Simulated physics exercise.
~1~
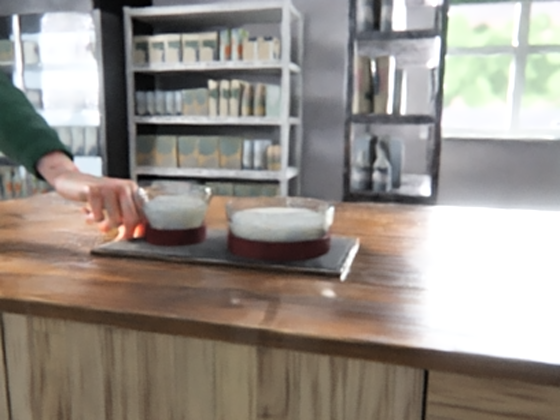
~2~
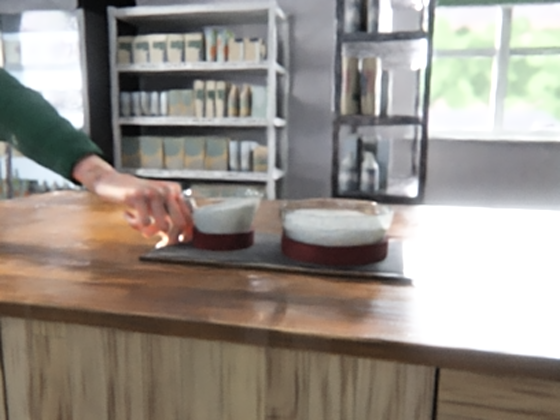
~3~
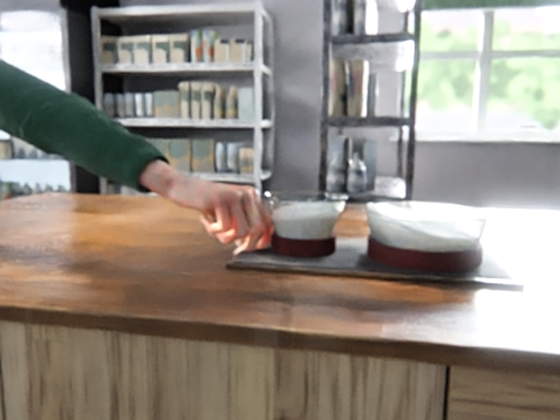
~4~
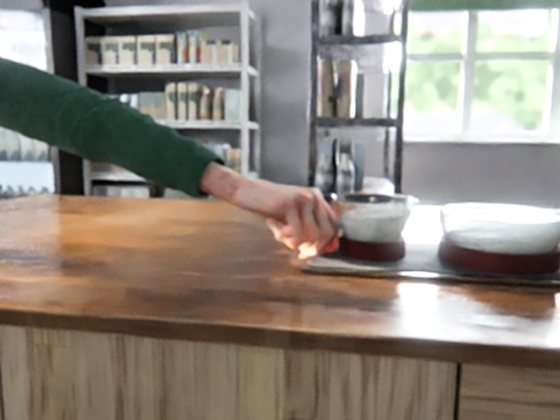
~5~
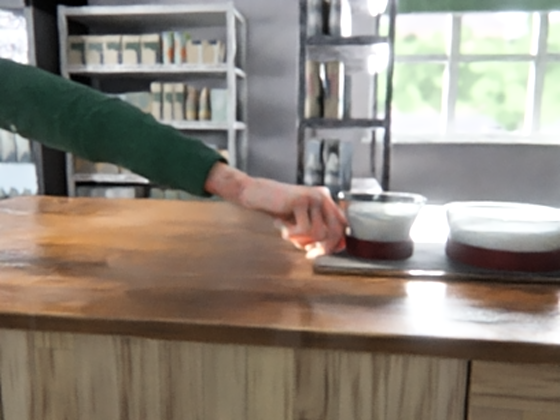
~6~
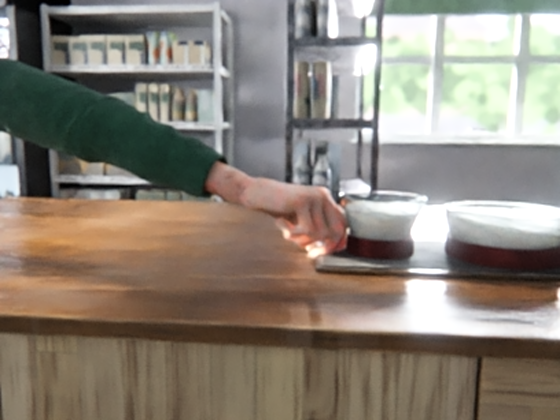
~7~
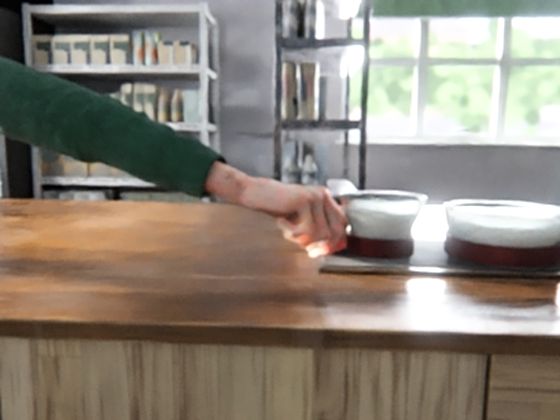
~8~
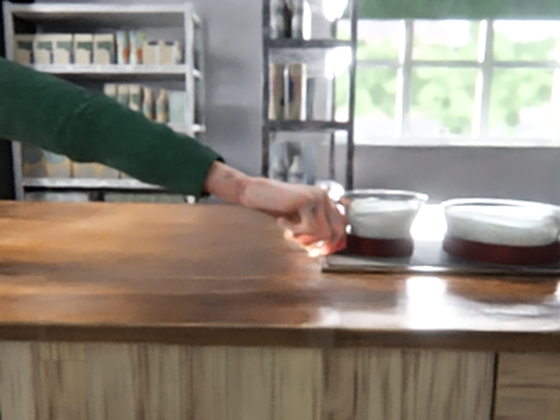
An arm in a dark green sleeve reaches in from the left over a glossy brown wooden counter, seen from the front and slightly above. Its hand is at the left end of a dark, flat tray holding two clear, open vessels of white milk in dark red holders, a wide cup on the left and a broader bowl on the right. Behind stand grey shelves and a bright window. The hand pushes the tray smoothly to the right, and the view drifts slightly sideways. The tray then stops near the right side, with the hand still beside it, the vessels upright and the cup's milk still inside.
